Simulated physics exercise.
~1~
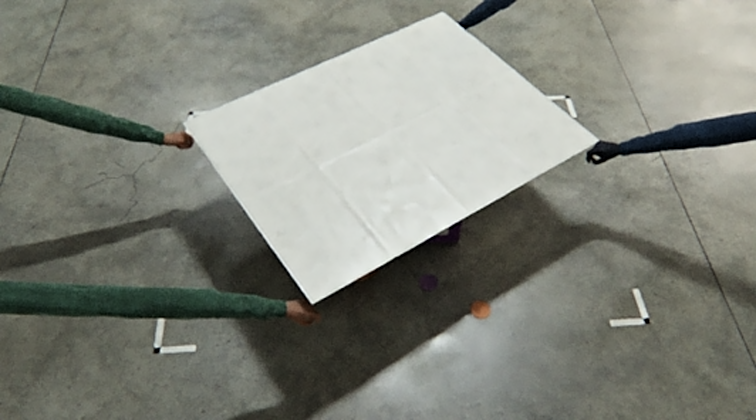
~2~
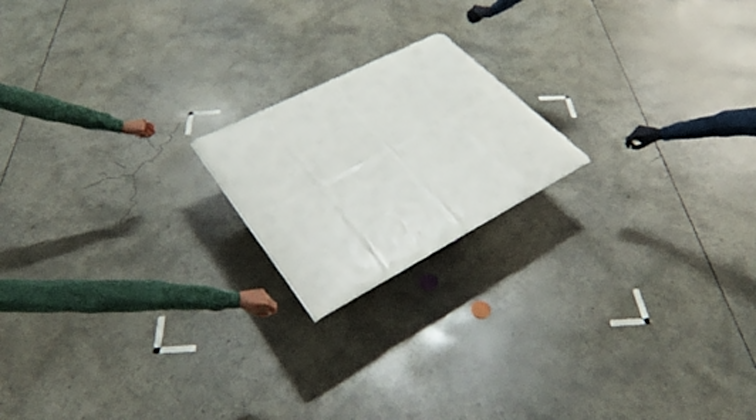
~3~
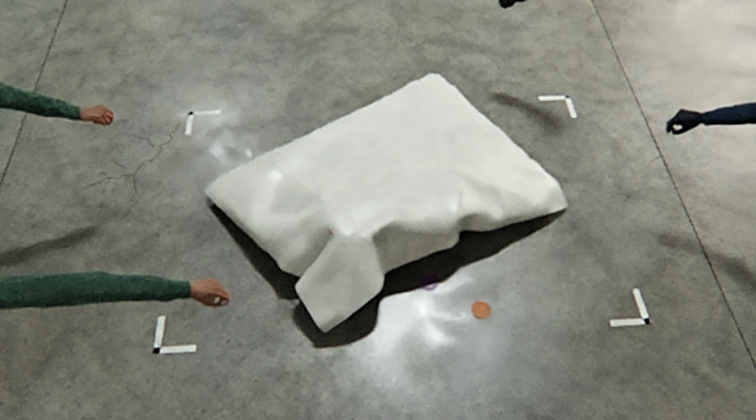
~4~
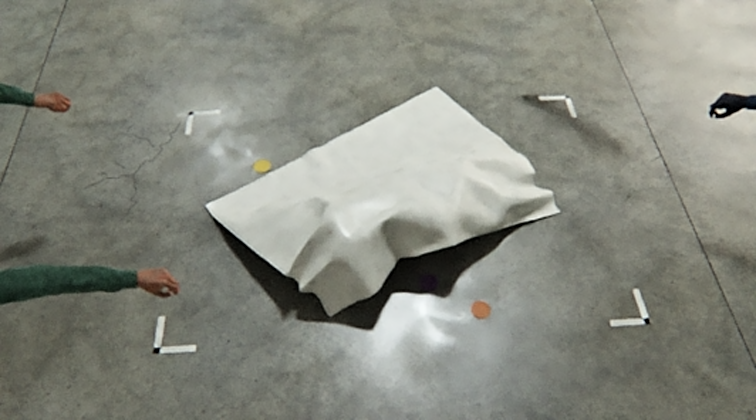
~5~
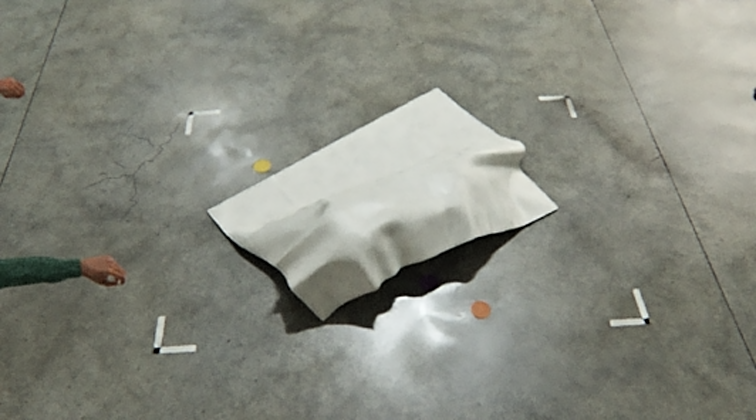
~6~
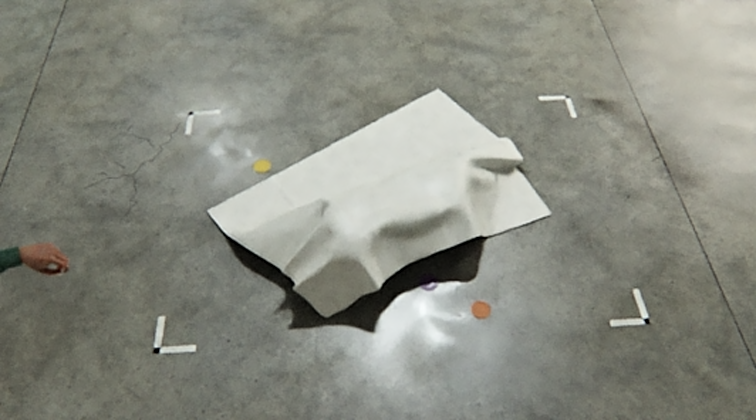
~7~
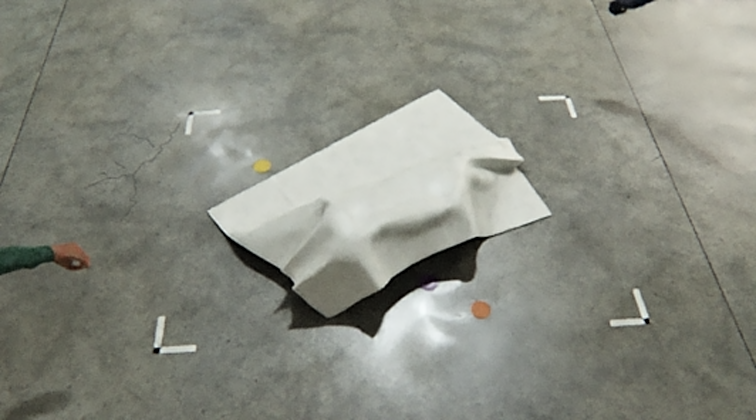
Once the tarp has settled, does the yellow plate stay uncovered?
Yes, the yellow plate stays uncovered, lying in the open on the floor just beyond the far edge of the tarp.
